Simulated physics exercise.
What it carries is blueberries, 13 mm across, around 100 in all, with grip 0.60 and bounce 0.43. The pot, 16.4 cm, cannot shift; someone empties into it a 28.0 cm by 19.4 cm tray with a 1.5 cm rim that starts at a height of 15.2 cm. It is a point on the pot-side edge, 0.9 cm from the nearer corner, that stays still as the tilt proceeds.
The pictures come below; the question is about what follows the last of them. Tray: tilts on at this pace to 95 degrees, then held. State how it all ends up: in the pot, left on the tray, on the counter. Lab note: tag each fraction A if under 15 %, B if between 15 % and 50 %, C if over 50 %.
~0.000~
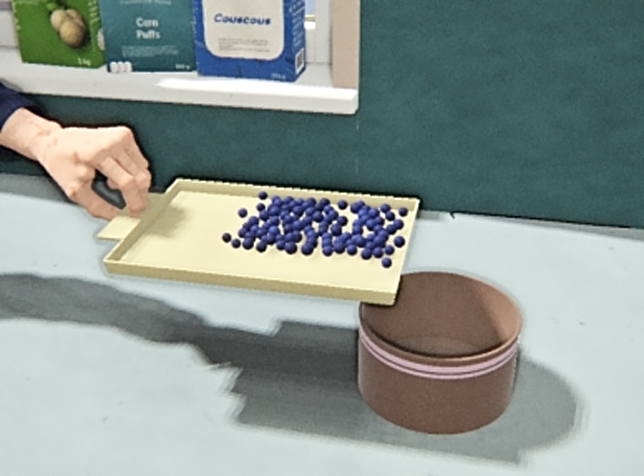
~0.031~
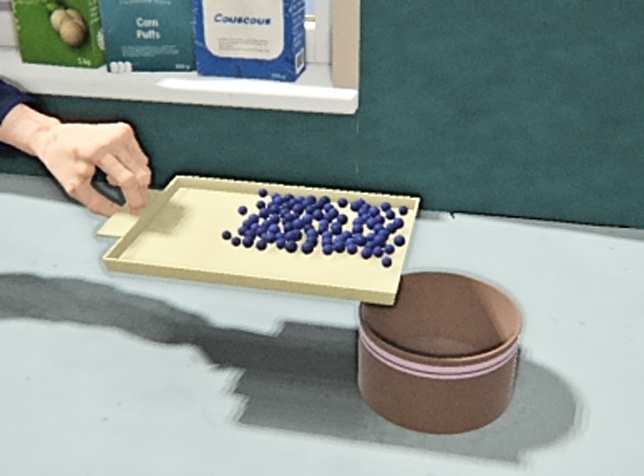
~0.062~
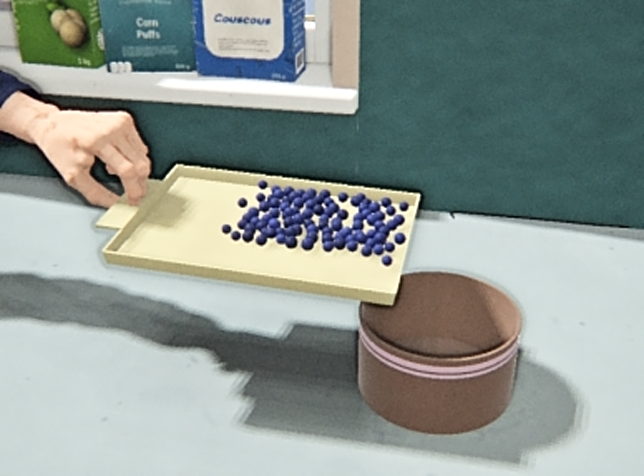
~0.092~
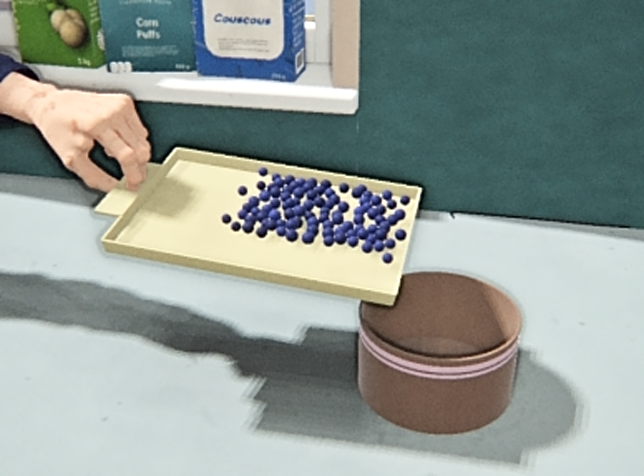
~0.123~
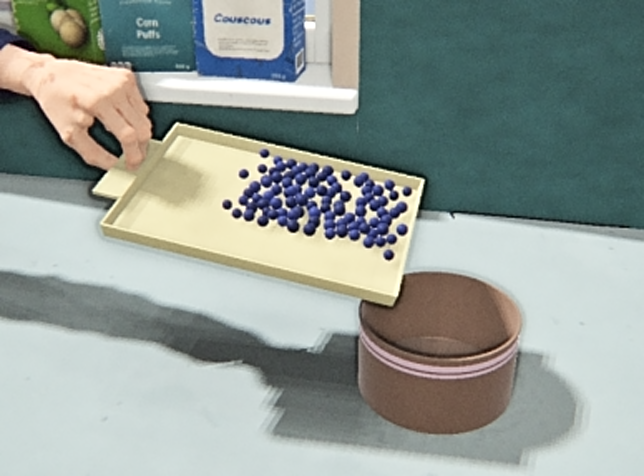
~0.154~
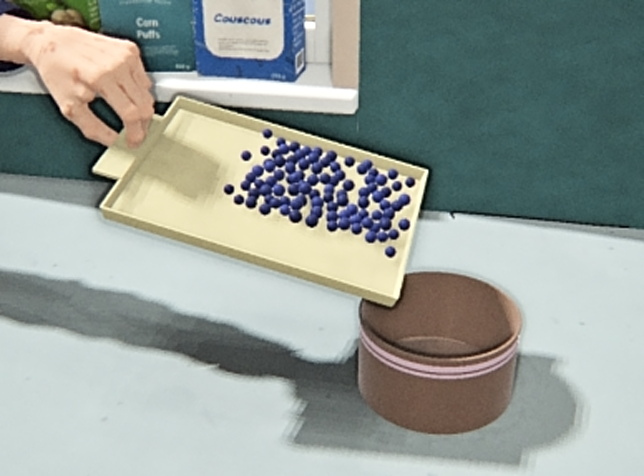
Pot = A, left on the tray = A, counter = C.
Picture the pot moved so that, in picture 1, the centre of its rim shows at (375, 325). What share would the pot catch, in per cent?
I'd expect near 5 per cent.
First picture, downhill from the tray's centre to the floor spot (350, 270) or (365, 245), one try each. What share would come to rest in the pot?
Estimate: Some 30 % and some 70 % respectively.
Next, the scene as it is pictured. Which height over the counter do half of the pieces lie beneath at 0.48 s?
The halfway mark is near 22 cm.
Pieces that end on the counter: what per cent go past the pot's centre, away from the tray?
Around 80 per cent, give or take.
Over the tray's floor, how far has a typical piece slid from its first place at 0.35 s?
About 3 cm.
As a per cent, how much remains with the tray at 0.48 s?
Roughly 95 per cent.
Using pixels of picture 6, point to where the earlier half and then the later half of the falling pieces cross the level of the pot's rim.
I'd mark about (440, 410) for the first half, then (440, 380) for the second.
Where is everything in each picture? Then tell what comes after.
In the first frame, tray tilt 0 degrees, front corners at (107, 260) and (392, 290); middle of the pieces at (324, 227); pot at (439, 312).
In the second frame, tray tilt 1 degrees, front corners at (107, 257) and (392, 291); middle of the pieces at (324, 225).
In the third frame, tray tilt 3 degrees, front corners at (106, 250) and (393, 291), lowest corner right front; middle of the pieces at (324, 220).
In the fourth frame, tray tilt 7 degrees, front corners at (105, 239) and (393, 292), lowest corner right front; middle of the pieces at (325, 213).
In the fifth frame, tray tilt 13 degrees, front corners at (104, 223) and (394, 294), lowest corner right front; middle of the pieces at (326, 202).
In the sixth frame, tray tilt 19 degrees, front corners at (104, 206) and (395, 295), lowest corner right front; middle of the pieces at (329, 190); pot at (439, 312). Its pace works out near 200 degrees a second.
Then, at 0.35 s, tilt 59 degrees; the tray holds 100 %, the pot 0 %.
Then, at 0.48 s, tilt 85 degrees; the tray holds 95 %, the pot 0 %.
After 0.74 s, tilt 95 degrees; the tray holds 5 %, the pot 0 %.
At rest (1.7 s), pot 0 %, tray 0 %, counter 100 %.
